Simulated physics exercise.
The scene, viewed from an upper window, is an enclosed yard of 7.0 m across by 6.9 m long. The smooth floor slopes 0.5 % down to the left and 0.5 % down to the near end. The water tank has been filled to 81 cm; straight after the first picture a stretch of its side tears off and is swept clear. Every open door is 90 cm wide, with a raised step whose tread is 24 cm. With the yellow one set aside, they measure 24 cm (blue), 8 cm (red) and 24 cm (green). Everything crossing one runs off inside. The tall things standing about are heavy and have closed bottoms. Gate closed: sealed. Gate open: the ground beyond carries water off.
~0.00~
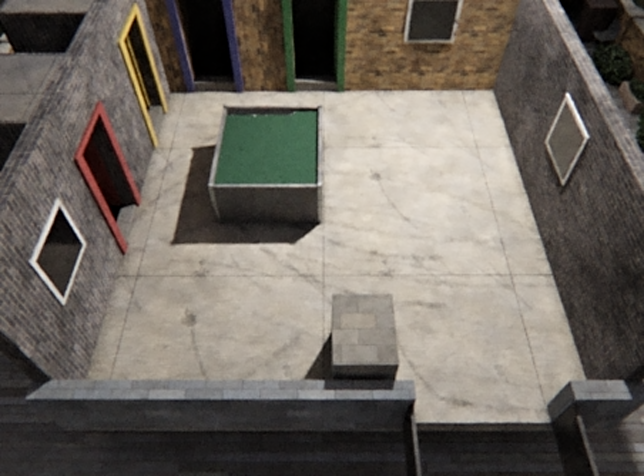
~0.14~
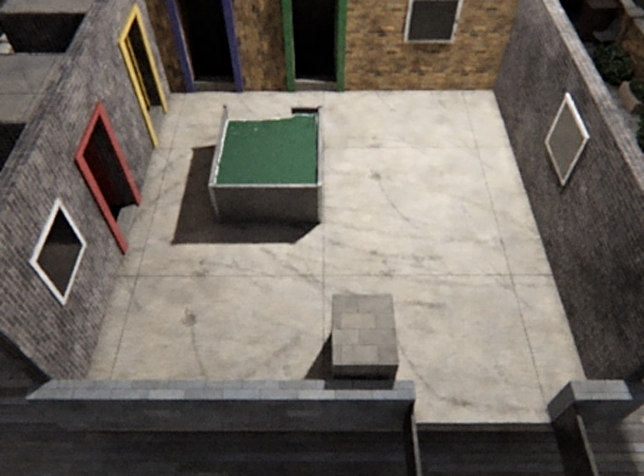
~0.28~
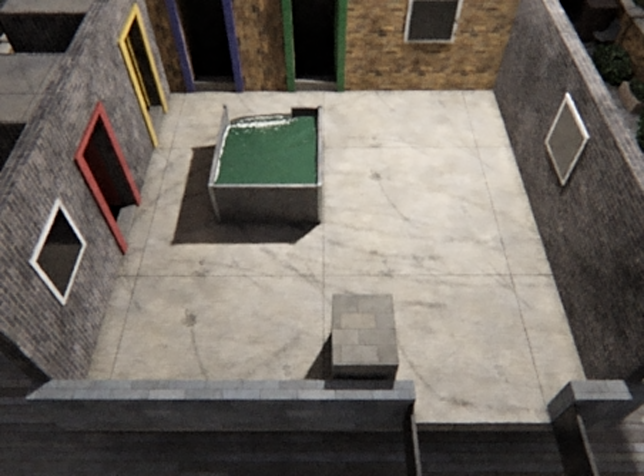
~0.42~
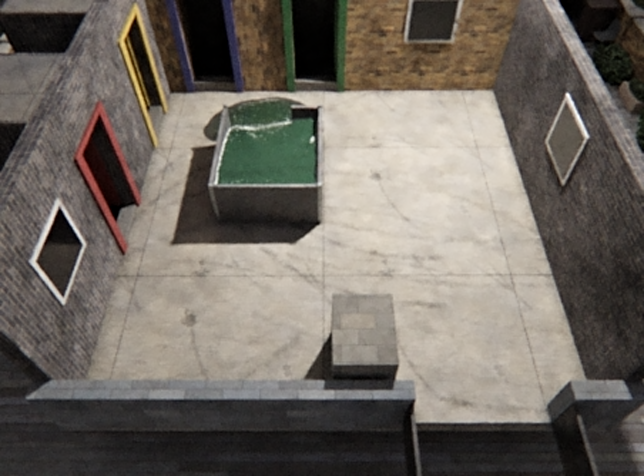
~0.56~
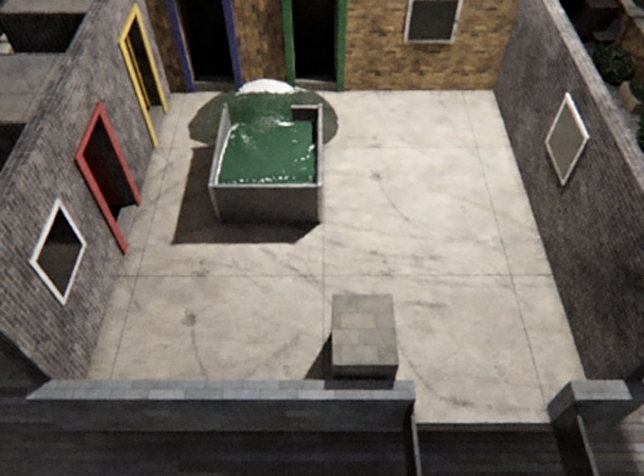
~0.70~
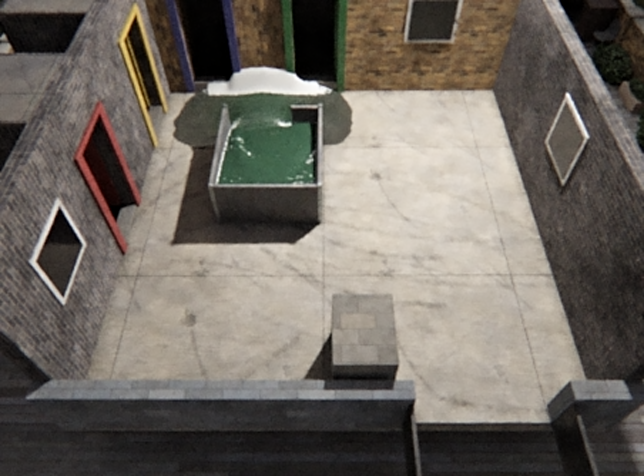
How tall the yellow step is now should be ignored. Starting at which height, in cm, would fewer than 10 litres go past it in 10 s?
Starting at roughly 24 cm.
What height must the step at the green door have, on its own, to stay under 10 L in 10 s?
About 29 cm at green.
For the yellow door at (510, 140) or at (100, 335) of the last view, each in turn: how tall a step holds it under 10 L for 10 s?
About 12.0 cm for the first and 11.0 cm for the second.
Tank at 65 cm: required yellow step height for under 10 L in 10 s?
Roughly 19 cm high.
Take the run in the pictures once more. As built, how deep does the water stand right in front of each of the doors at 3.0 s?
Depth (cm): Green 17 / red 4 / yellow 24 / blue 27.
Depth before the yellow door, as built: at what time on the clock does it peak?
Near 2.6 s.
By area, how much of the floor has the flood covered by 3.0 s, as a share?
About 45 per cent.
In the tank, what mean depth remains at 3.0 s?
Roughly 26 cm.
After 1.4 s water covers 15 % of the floor, deepest (58 cm) near (171, 93); 11 cm at the yellow door, 0 litres in over its 21 cm step.
After 3.0 s water covers 45 % of the floor, deepest (32 cm) near (171, 93); 24 cm at the yellow door, 12 litres in over its 21 cm step.
After 10.0 s water covers 100 % of the floor, deepest (12 cm) near (318, 391); 7 cm at the yellow door, 17 litres in over its 21 cm step.
At the yellow door as built, the water arrived by 1.0 s and peaked near 26 cm at 2.6 s.
Run again over the same 10 s with other heights there, 14 litres in over 22 cm, 6 litres over 26 cm. The limit of 10 litres is kept from about 24 cm up.
